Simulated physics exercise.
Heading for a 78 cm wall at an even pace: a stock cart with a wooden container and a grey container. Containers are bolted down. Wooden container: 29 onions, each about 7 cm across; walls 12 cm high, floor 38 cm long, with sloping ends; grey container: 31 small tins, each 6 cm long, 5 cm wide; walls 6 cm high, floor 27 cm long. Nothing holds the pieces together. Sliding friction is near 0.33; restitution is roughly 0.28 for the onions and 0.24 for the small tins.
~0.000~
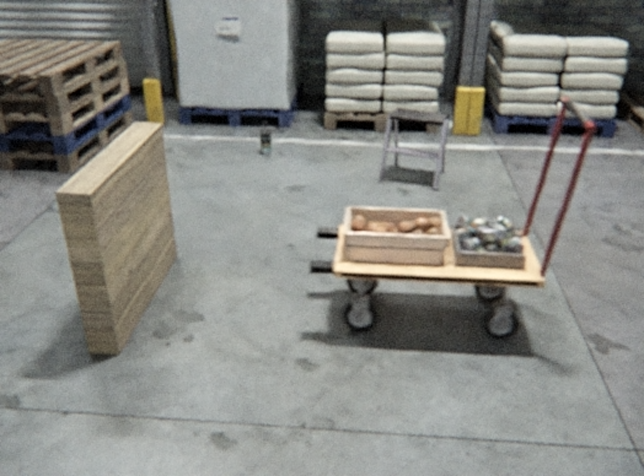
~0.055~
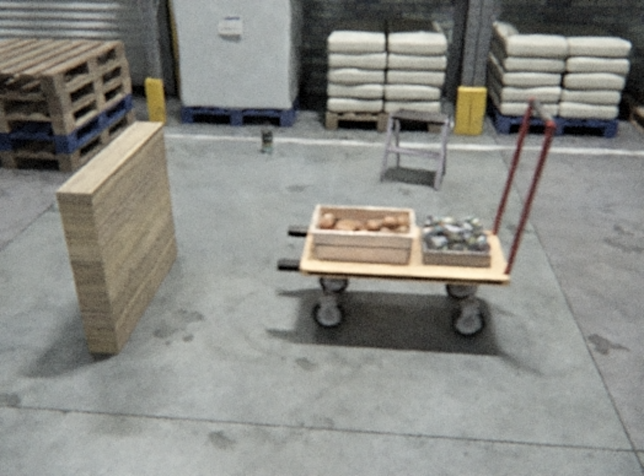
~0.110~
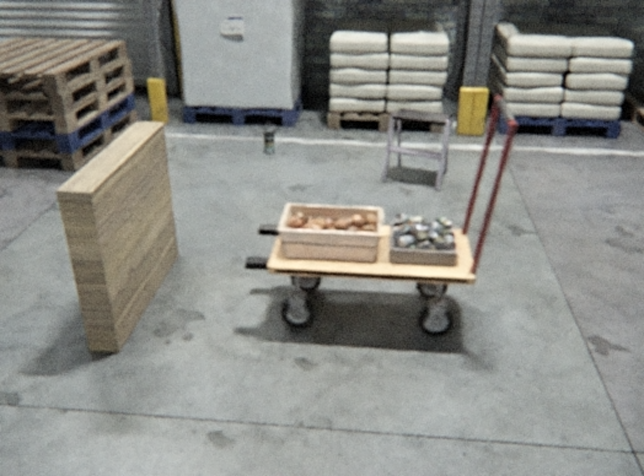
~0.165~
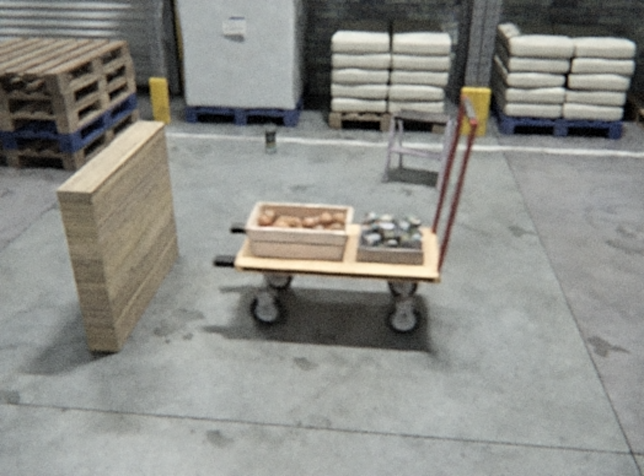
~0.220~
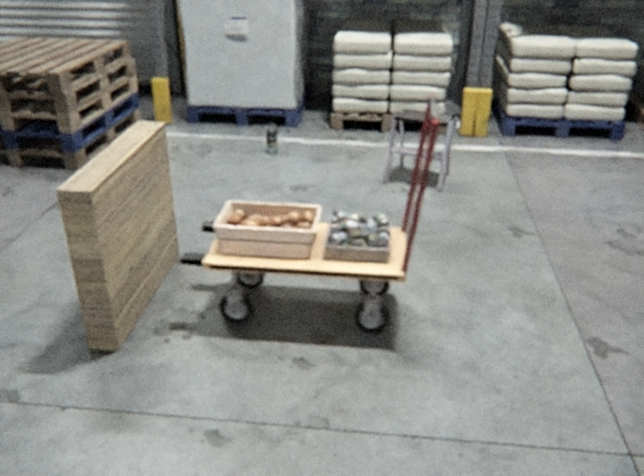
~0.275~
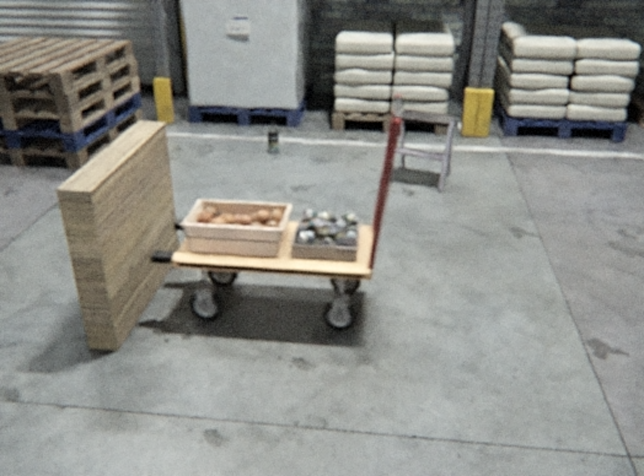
A flat stock cart with a red handle rolls steadily leftward across the grey concrete floor of a warehouse, seen from slightly above, toward a thick, straw-coloured upright block. On its deck sit a pale wooden container of brownish rounded items and, to the right, a smaller container of silvery tins. Behind stand pallets, stacked white sacks and a small stool, as the camera shifts very slightly.
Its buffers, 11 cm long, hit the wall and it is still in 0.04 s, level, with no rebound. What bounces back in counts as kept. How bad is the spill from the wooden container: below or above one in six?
Out of the wooden container go less than a sixth of the onions.
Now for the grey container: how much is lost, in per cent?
Grey container 40 per cent.
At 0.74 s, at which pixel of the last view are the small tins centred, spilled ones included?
Around (292, 232).
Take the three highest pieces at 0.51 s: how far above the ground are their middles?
Some 56 cm up.
After 0.29 s, the buffers strike the wall.
After 0.39 s, 0 of 29 out of the wooden container and 4 of 31 out of the grey container.
After 0.51 s, 1 of 29 out of the wooden container and 7 of 31 out of the grey container.
After 0.74 s, 1 of 29 out of the wooden container and 12 of 31 out of the grey container.
When it is over (at 1.25 s), 1 of 29 out of the wooden container and 12 of 31 out of the grey container. Asked share, 1 of 29, 3 per cent.
